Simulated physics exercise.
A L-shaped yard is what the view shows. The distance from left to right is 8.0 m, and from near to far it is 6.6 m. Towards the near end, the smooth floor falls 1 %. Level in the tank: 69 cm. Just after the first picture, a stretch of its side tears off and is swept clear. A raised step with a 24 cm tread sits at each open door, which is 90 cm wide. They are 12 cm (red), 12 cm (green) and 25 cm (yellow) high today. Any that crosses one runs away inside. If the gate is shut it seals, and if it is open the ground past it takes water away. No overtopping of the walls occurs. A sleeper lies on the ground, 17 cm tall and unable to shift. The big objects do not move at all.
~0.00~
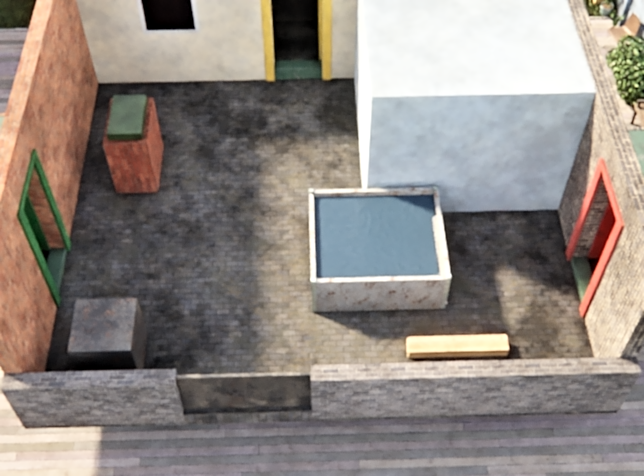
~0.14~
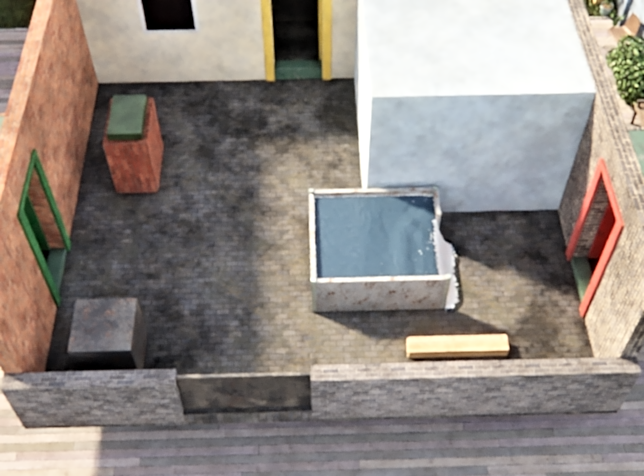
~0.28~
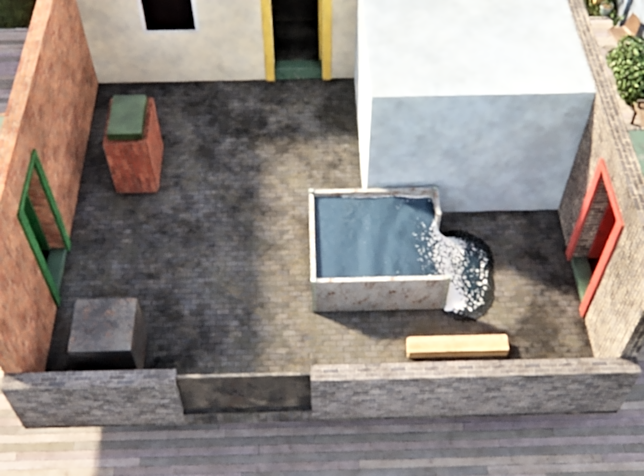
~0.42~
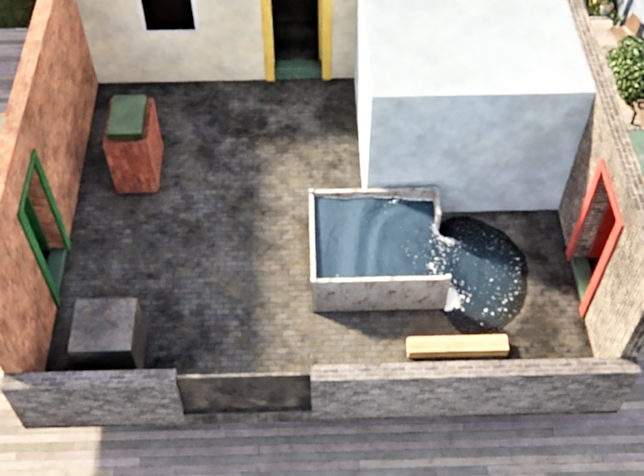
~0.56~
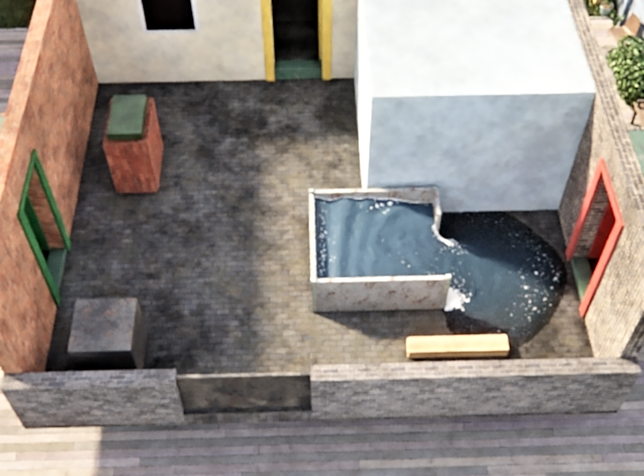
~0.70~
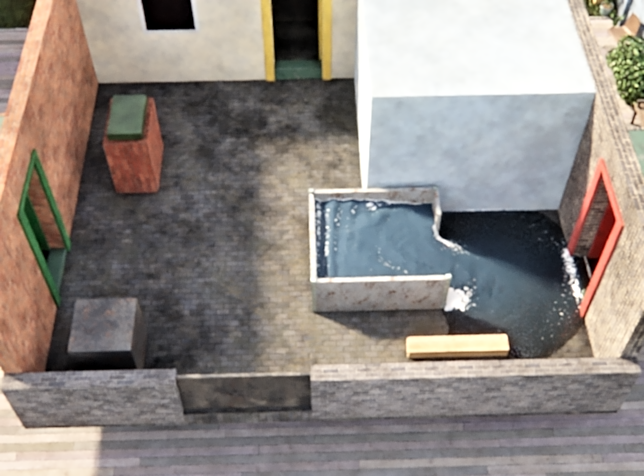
In the video, a walled yard holds a rectangular tank of still water until part of its right side breaks away, and water pours through the gap, spreading across the dark paving past a yellowish beam to the red-framed door.
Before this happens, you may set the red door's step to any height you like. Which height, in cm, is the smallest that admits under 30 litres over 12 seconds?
The smallest is close to 31 cm.
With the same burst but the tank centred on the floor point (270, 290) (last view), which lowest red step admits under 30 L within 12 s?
About 25 cm.
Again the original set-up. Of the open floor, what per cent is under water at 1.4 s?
Some 15 in a hundred.
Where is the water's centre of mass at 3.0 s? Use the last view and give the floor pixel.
Centre estimate: (457, 285) px, approximately.
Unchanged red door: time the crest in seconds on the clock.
I'd say near 2.0 seconds.
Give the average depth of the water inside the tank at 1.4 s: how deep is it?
About 41 cm.
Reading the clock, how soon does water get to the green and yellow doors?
Green 6.5 s, yellow not within the 12 s.
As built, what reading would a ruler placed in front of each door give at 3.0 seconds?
Red door 25 cm, green door 0 cm, yellow door 0 cm.
After 1.4 s water covers 15 % of the floor, deepest (38 cm) near (598, 388); 12 cm at the red door, 99 litres in over its 12 cm step.
After 3.0 s water covers 25 % of the floor, deepest (28 cm) near (598, 388); 25 cm at the red door, 305 litres in over its 12 cm step.
After 12.0 s water covers 75 % of the floor, deepest (11 cm) near (476, 336); 8 cm at the red door, 398 litres in over its 12 cm step.
At the red door as built, the water arrived by 0.7 s and peaked near 33 cm at 2.0 s.
Run again over the same 12 s with other heights there, 88 litres in over 25 cm, 14 litres over 33.5 cm. The limit of 30 litres is kept from about 31 cm up.
